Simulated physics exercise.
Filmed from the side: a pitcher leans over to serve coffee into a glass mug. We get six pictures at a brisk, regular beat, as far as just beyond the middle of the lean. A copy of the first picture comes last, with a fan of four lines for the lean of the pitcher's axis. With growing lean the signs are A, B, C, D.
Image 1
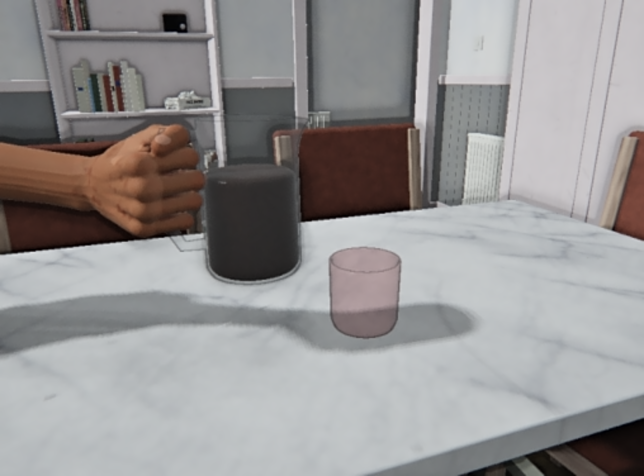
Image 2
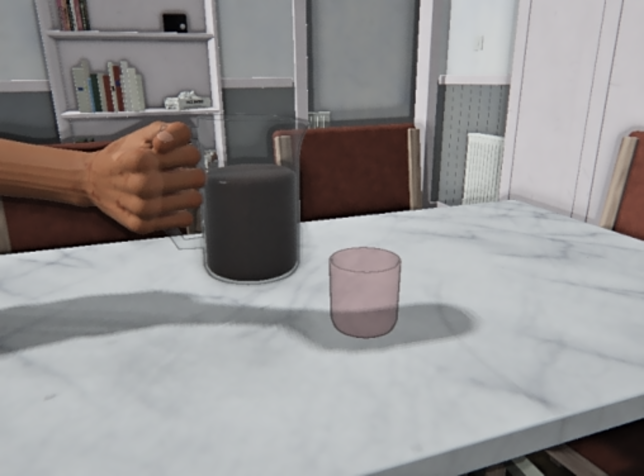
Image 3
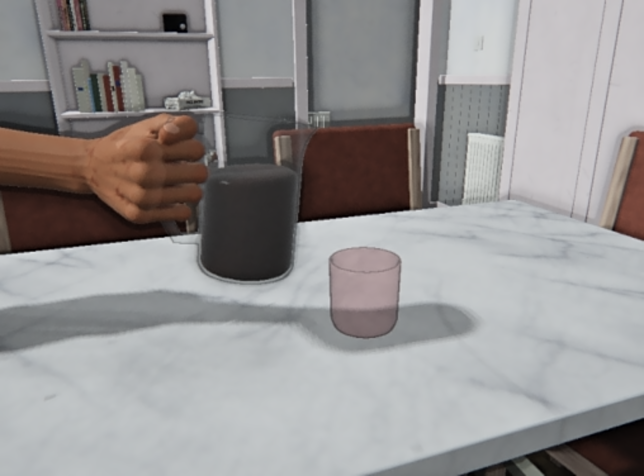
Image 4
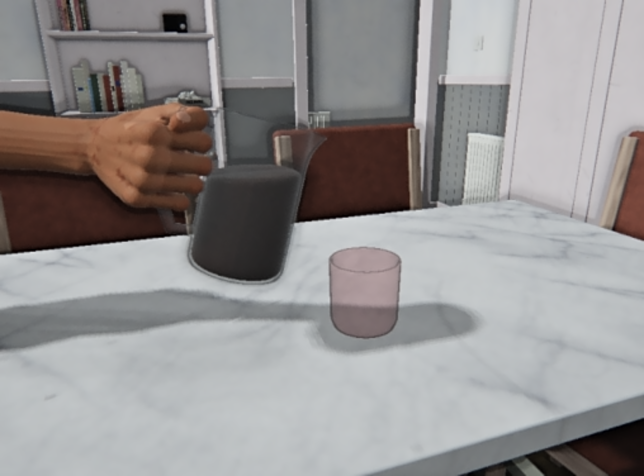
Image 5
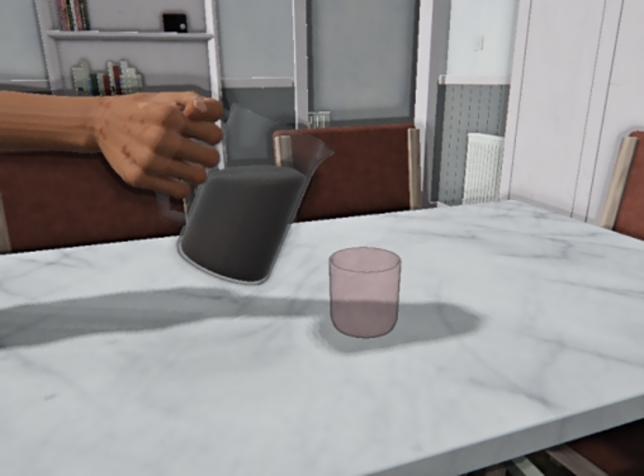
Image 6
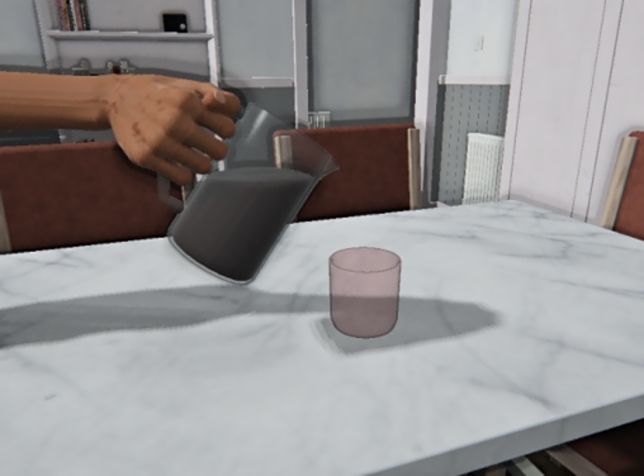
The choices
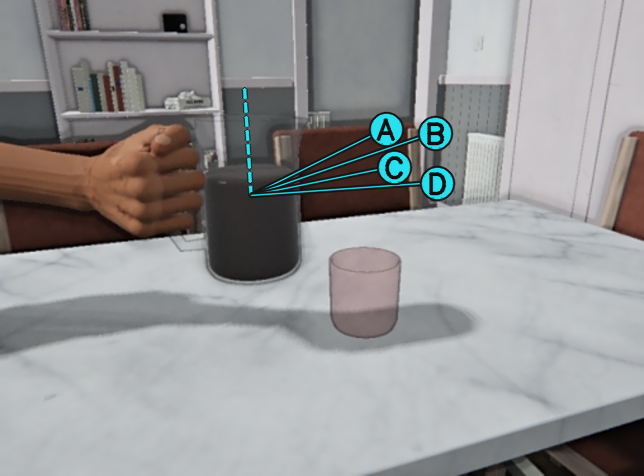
A hand tilting a clear pitcher of dark coffee to the right beside a pinkish glass mug on a marble table.
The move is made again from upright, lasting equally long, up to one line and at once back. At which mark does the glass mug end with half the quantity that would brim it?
A beats the others.
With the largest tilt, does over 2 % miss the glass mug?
Yes, it does.
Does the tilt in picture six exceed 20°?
Yes, it does.
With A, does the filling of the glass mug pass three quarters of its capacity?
No, less.
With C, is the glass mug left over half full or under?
Over.
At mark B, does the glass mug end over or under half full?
Over.
In cyan, A at (370, 136); B at (418, 137); C at (377, 169); D at (420, 183).
With A, the glass mug ends with about 47 % of what it can hold.
With B, the glass mug ends with about 74 % of what it can hold.
With C, the glass mug ends with about 81 % of what it can hold; 14 % of the coffee is spilt.
With D, the glass mug ends with about 86 % of what it can hold; 26 % of the coffee is spilt.
